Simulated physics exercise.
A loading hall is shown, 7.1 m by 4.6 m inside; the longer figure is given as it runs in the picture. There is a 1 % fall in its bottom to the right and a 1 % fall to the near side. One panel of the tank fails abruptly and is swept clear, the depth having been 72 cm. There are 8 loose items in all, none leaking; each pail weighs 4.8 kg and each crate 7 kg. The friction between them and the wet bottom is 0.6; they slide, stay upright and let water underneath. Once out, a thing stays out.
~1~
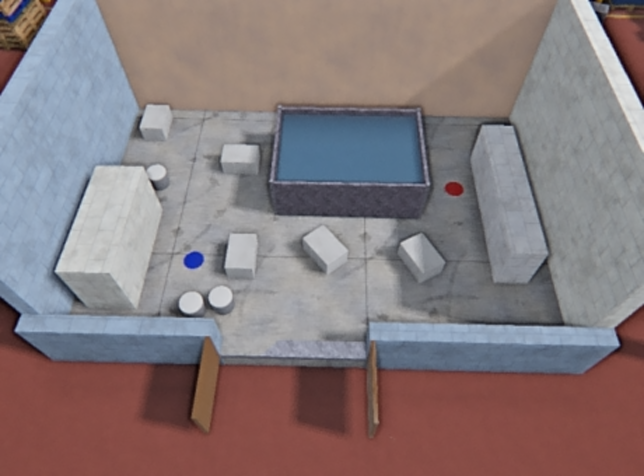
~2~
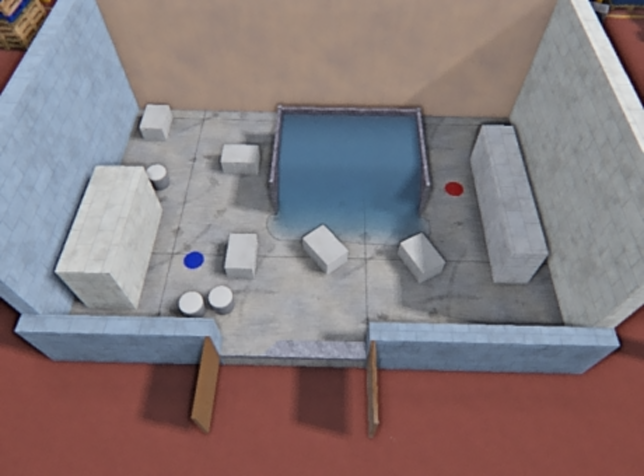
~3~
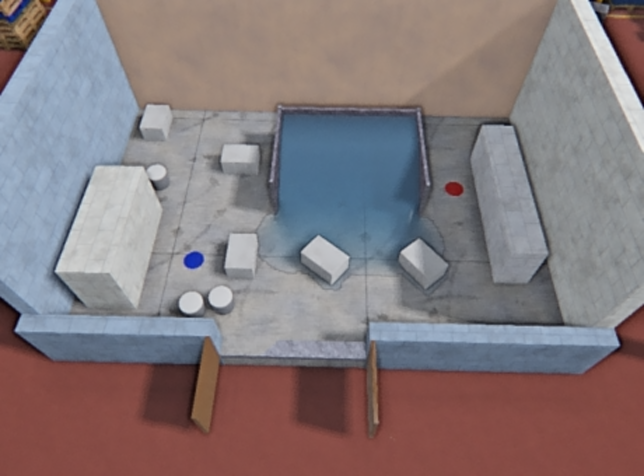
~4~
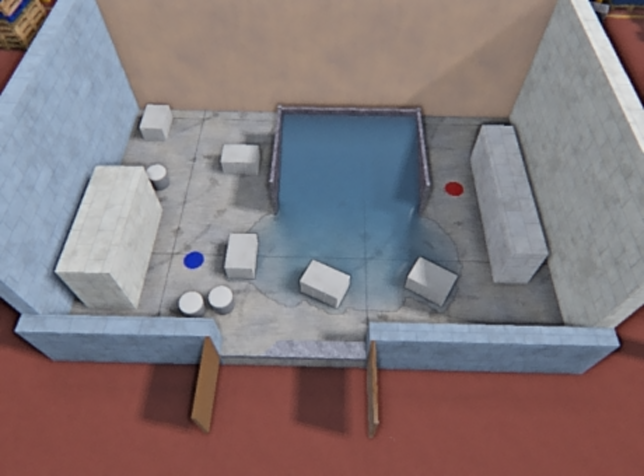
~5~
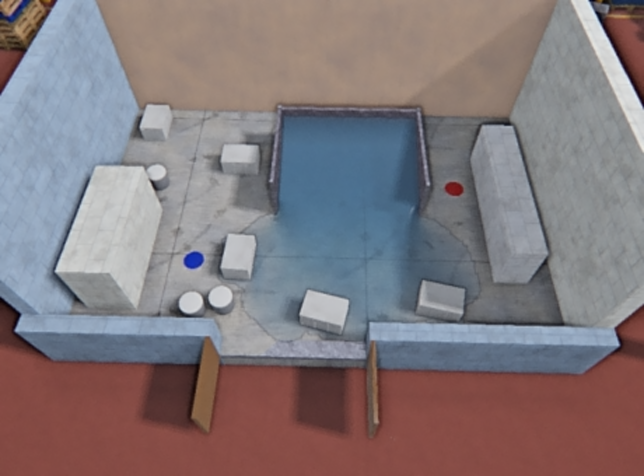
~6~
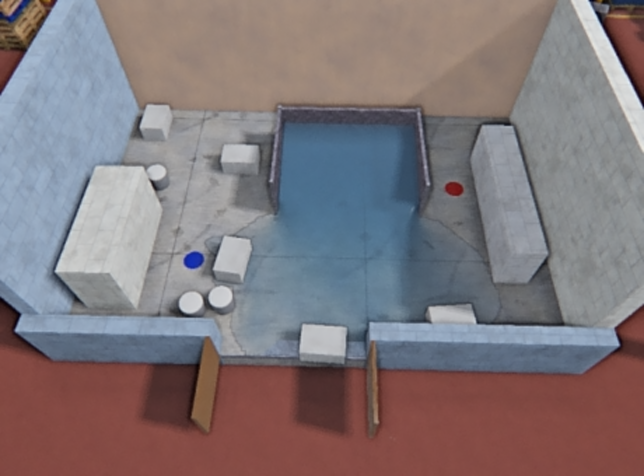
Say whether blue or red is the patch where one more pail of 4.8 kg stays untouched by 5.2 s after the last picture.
It is blue.
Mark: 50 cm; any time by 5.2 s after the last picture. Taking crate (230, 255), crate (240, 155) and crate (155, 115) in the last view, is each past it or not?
In turn: Past it, less, short of it.
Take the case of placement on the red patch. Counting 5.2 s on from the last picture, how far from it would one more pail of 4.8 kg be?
Distance: Approx. 100 cm.
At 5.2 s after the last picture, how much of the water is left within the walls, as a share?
52 % or so.
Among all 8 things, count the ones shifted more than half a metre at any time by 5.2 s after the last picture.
5.
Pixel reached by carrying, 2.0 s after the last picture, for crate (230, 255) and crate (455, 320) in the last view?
I'd say close to (158, 278) and close to (545, 277).
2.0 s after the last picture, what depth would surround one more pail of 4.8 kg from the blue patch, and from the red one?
Respectively 1 and 0 cm.
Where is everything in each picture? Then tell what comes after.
In the first picture, a crate at (325, 244), on the bottom; a crate at (422, 252), on the bottom; the blue patch at (194, 260); the red patch at (454, 189); 3.5 m2 under water; 0 of 8 have shifted.
In the second picture, a crate at (325, 244), on the bottom; a crate at (422, 252), on the bottom; the blue patch at (194, 260); the red patch at (454, 189); 4.8 m2 under water; 0 of 8 have shifted.
In the third picture, a crate at (325, 254), on the bottom, 19 cm from its start; a crate at (424, 258), on the bottom, 10 cm from its start; the blue patch at (194, 260); the red patch at (454, 189); 6.2 m2 under water; 2 of 8 have shifted.
In the fourth picture, a crate at (325, 279), on the bottom, 61 cm from its start; a crate at (433, 276) rests on the ground, 42 cm from its start; the blue patch at (194, 260); the red patch at (454, 189); 8.0 m2 under water; 2 of 8 have shifted.
In the fifth picture, a crate at (324, 307), on the bottom, 105 cm from its start; a crate at (442, 297) rests on the ground, 76 cm from its start; the blue patch at (194, 260); the red patch at (454, 189); 10.1 m2 under water; 2 of 8 have shifted.
In the sixth picture, a crate at (323, 340) rests on the ground, 152 cm from its start; a crate at (453, 318) rests on the ground, 110 cm from its start; the blue patch at (194, 260); the red patch at (454, 189); 11.9 m2 under water; 3 of 8 have shifted.
Then, 0.5 s after the last picture on blue it would be 0 cm off in 2 cm of water; on red it would be 0 cm off in 0 cm of water.
Then, 2.0 s after the last picture on blue it would be 0 cm off in 1 cm of water; on red it would be 0 cm off in 0 cm of water.
Then, 3.4 s after the last picture on blue it would be 1 cm off in 2 cm of water; on red it would be 4 cm off in 4 cm of water.
Then, 5.2 s after the last picture on blue it would be 1 cm off in 3 cm of water; on red it would be 104 cm off in 8 cm of water.
